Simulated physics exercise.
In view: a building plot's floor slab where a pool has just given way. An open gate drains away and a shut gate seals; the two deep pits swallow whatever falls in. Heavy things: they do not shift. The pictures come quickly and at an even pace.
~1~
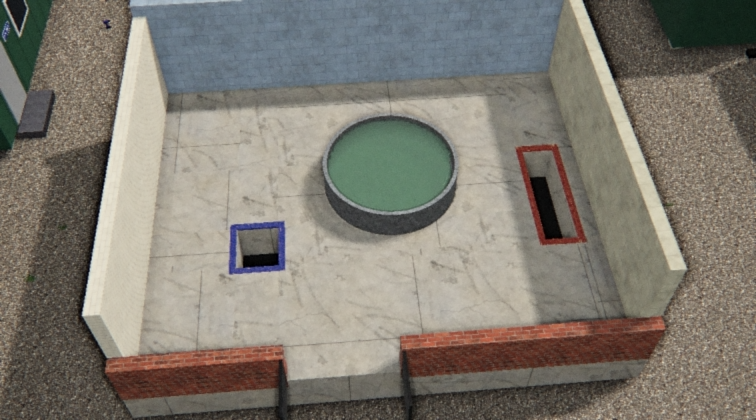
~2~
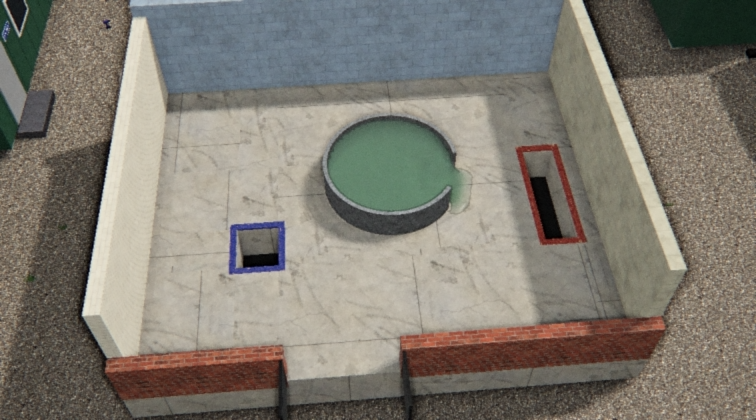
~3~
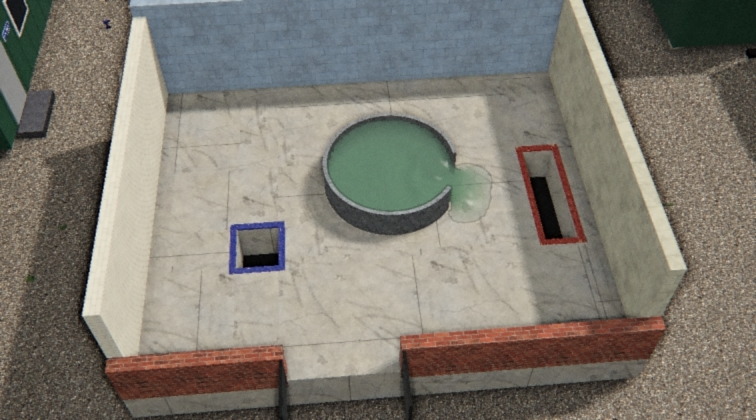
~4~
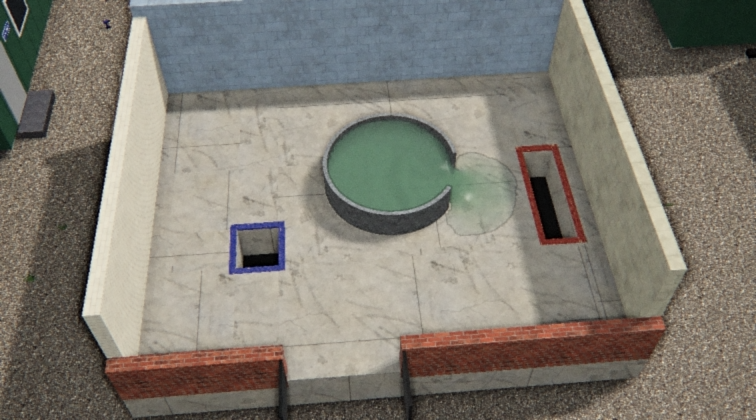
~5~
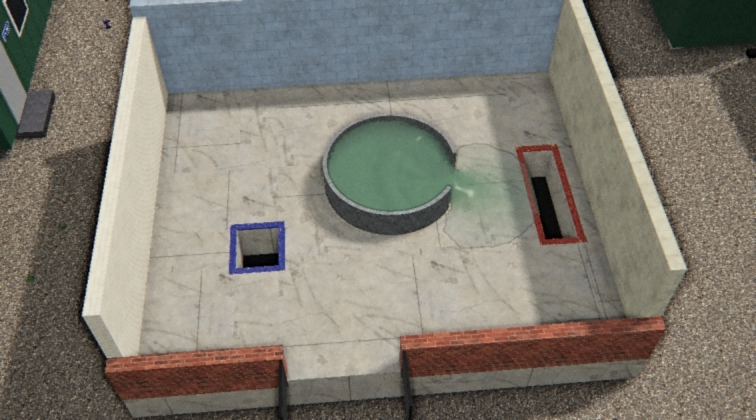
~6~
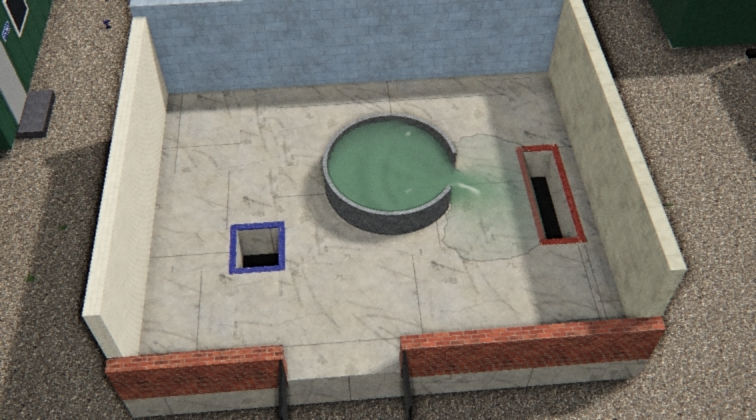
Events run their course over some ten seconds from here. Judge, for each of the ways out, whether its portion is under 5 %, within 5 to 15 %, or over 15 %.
Outcome: The gate gets shy of five per cent. The red pit gets in excess of fifteen per cent. The blue pit gets shy of five per cent.
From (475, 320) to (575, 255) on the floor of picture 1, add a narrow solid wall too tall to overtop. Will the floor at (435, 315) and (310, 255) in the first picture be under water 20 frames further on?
Going in order, I'd say drenched and kept out of it.
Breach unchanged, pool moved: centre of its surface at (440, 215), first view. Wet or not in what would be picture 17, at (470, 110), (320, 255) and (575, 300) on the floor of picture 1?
Spot 1 unwetted, spot 2 unwetted, spot 3 wetted.
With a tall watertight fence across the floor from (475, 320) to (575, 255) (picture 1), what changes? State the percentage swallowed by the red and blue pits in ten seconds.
The red pit gets 60 per cent and the blue pit gets 0 per cent.
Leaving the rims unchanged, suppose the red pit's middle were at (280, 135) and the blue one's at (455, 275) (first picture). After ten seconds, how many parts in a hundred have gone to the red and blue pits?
Red 4 %; blue 8 %.
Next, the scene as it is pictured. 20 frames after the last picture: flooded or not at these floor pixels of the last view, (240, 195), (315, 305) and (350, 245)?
Spared, spared, spared.
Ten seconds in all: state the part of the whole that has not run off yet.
That works out to about 46 per cent.
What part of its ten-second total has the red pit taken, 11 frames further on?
Approximately 30 per cent.
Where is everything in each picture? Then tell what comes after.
In the first frame, the round pool at (391, 164) is whole and still.
In the second frame, the front is at (461, 171), out from the gap at (453, 185).
In the third frame, the front is at (483, 172), out from the gap at (452, 186).
In the fourth frame, water pours out at (452, 186) and has run to (510, 178).
In the fifth frame, the front is at (537, 209), out from the gap at (452, 186).
In the sixth frame, the front is at (544, 235), out from the gap at (452, 185).
A moment on, water covers 10 % of the floor; the gate 0 %, the red pit 8 %, the blue pit 0 %.
Next, water covers 15 % of the floor; the gate 0 %, the red pit 17 %, the blue pit 0 %.
Then, water covers 15 % of the floor; the gate 0 %, the red pit 27 %, the blue pit 0 %.
Later, water covers 30 % of the floor; the gate 0 %, the red pit 41 %, the blue pit 0 %.
In the end, water covers 35 % of the floor; the gate 0 %, the red pit 54 %, the blue pit 0 %.
